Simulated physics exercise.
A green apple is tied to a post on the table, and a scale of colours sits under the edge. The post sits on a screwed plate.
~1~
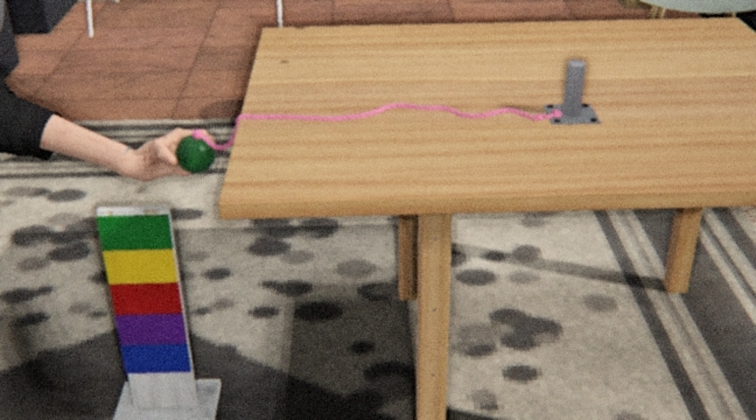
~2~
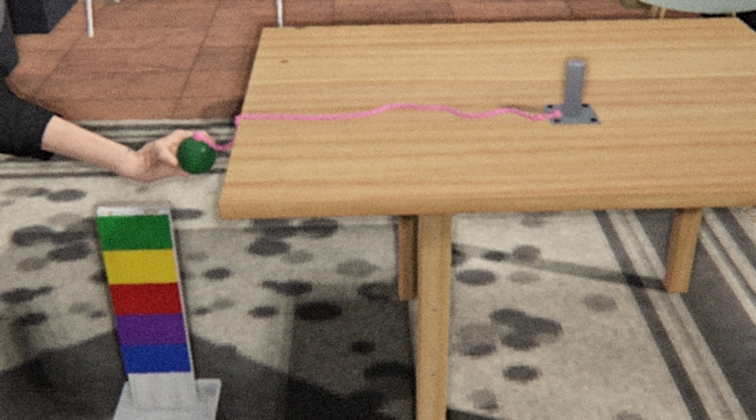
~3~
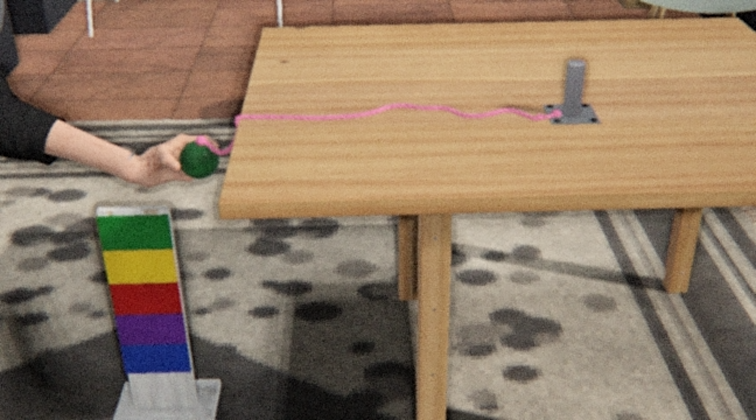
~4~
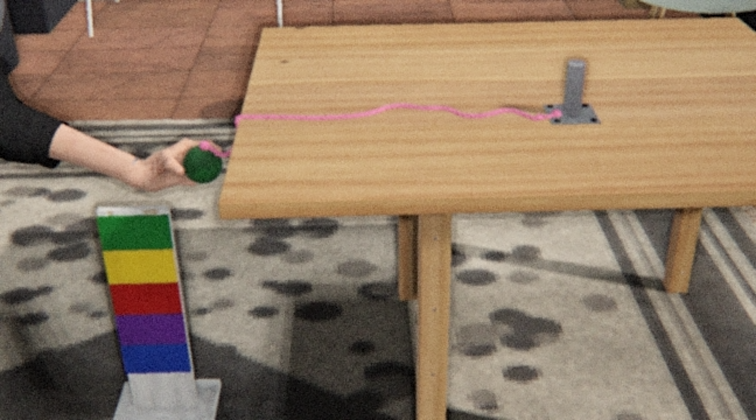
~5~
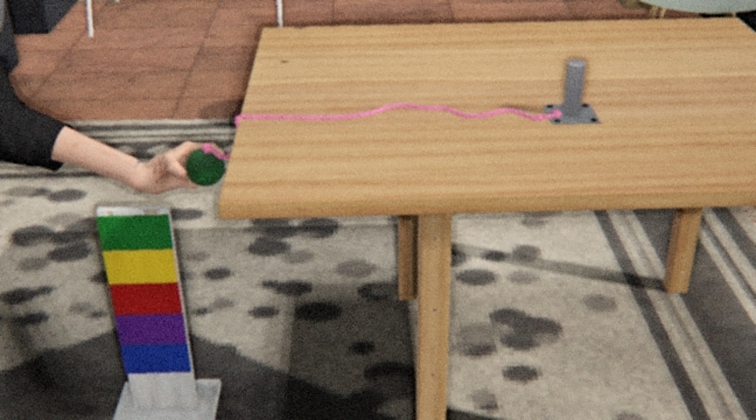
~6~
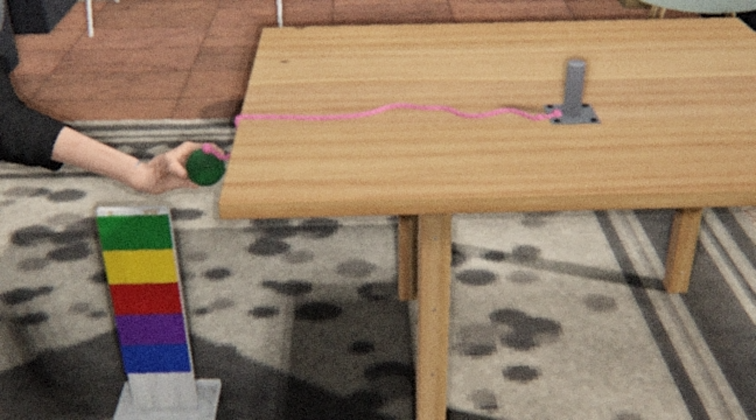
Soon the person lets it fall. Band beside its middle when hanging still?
Green.
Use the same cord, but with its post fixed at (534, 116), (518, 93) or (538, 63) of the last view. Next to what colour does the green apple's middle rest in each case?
First try: Yellow; second try: Yellow; third try: Green.
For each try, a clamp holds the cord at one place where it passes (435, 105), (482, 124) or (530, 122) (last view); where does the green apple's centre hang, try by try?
Roughly (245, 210), (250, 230) and (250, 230).
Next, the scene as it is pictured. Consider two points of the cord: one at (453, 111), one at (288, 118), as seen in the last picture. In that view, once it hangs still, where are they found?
First: (424, 113). Second: (249, 113).
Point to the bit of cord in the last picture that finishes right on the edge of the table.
That point sits at about (274, 117).
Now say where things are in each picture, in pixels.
Green apple (195, 154); green (135, 234); yellow (140, 268); red (146, 300); purple (151, 331); blue (156, 360), in the first frame.
Green apple (196, 155); cord through (534, 119) (468, 116) (396, 106) (328, 118) (247, 118), in the second frame.
Green apple (199, 160), in the third frame.
Green apple (202, 165); cord through (534, 119) (468, 116) (396, 106) (328, 118) (247, 118), in the fourth frame.
Green apple (205, 167), in the fifth frame.
Green apple (205, 167); cord through (534, 119) (468, 116) (396, 106) (328, 118) (247, 118), in the sixth frame.
Early on, apple near (247, 217); level with green.
Midway, apple near (244, 229); level with green.
Finally, apple near (252, 233); level with green. Its middle rests at the green band.
